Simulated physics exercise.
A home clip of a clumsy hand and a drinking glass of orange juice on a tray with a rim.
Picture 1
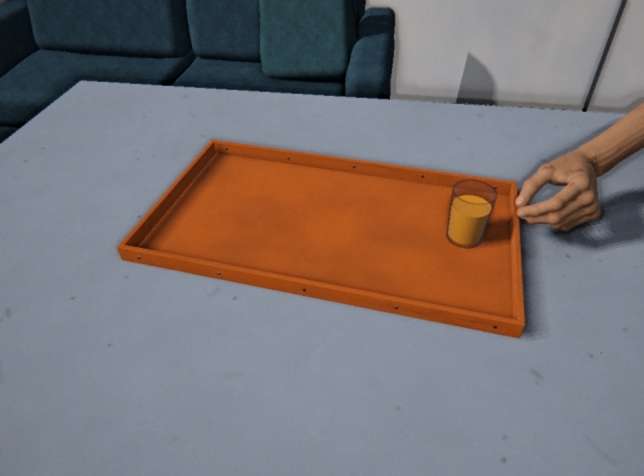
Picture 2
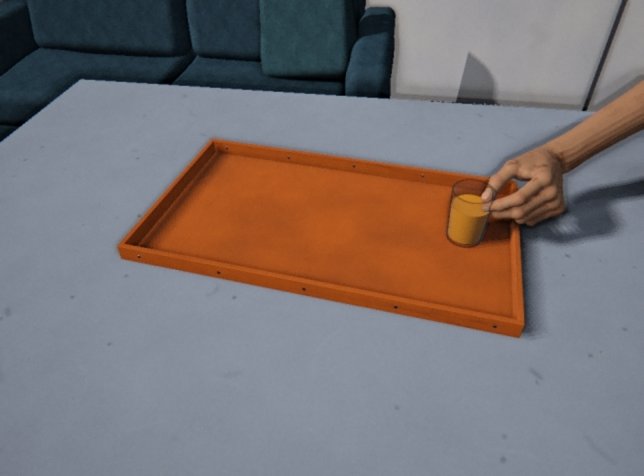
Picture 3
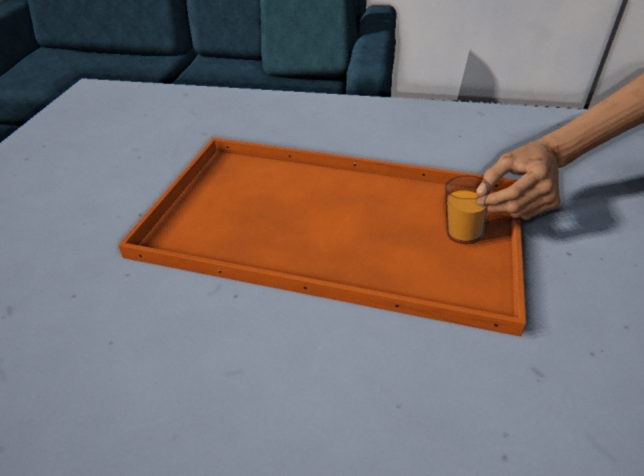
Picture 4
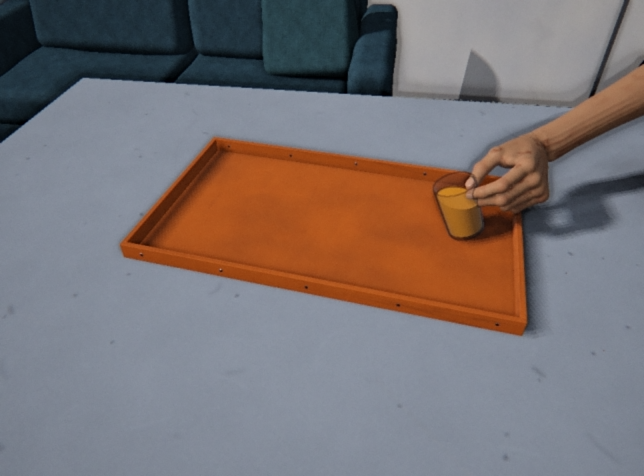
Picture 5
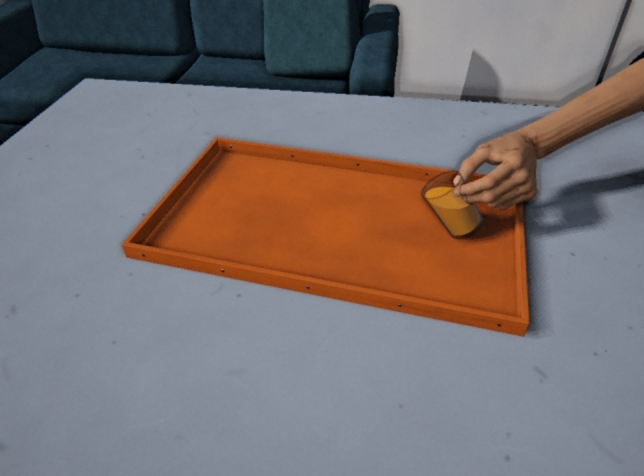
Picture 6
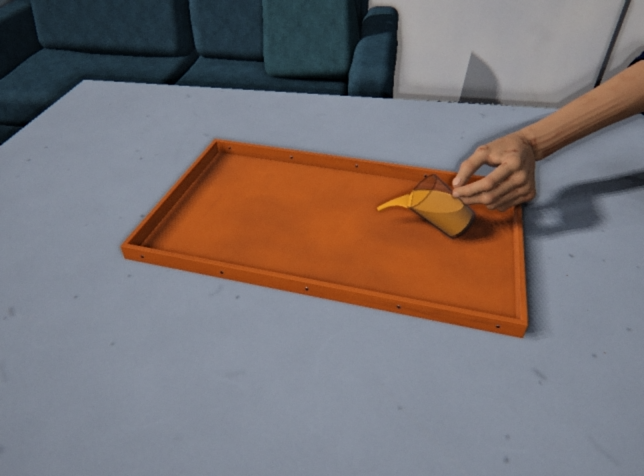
A hand reached in from the right and pushed against a glass of orange juice on an orange rimmed tray, and the glass tilted leftward, further and further, until juice poured over its lip.
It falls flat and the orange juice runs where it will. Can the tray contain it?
It stays in the tray.
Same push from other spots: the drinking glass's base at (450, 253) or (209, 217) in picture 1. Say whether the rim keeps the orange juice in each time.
One: It is held by the rim. Two: It wets the top as well.
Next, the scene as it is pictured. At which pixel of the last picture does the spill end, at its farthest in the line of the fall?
Close to (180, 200).
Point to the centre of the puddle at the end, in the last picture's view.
Around (260, 207).
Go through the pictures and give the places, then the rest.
It stands upright; drinking glass (470, 213) about two thirds full; tray (319, 281), in the first picture.
Fingers against its side; drinking glass about two thirds full, surface at (471, 206), in the second picture.
Fingers against its side; drinking glass (467, 209) about two thirds full, in the third picture.
Fingers against its side; drinking glass (460, 205) tipped 20°; tray (321, 279), in the fourth picture.
Fingers against its side; drinking glass (453, 205) tipped 35°, in the fifth picture.
It is falling; drinking glass (440, 207) tipped 55°, in the sixth picture.
A moment on, the drinking glass lies in the tray; the puddle covers about as much as a plate; the rim holds it.
Further on, the puddle covers about as much as a tray; the rim holds it.
When it is over, the puddle covers about as much as a tray; the rim holds it.
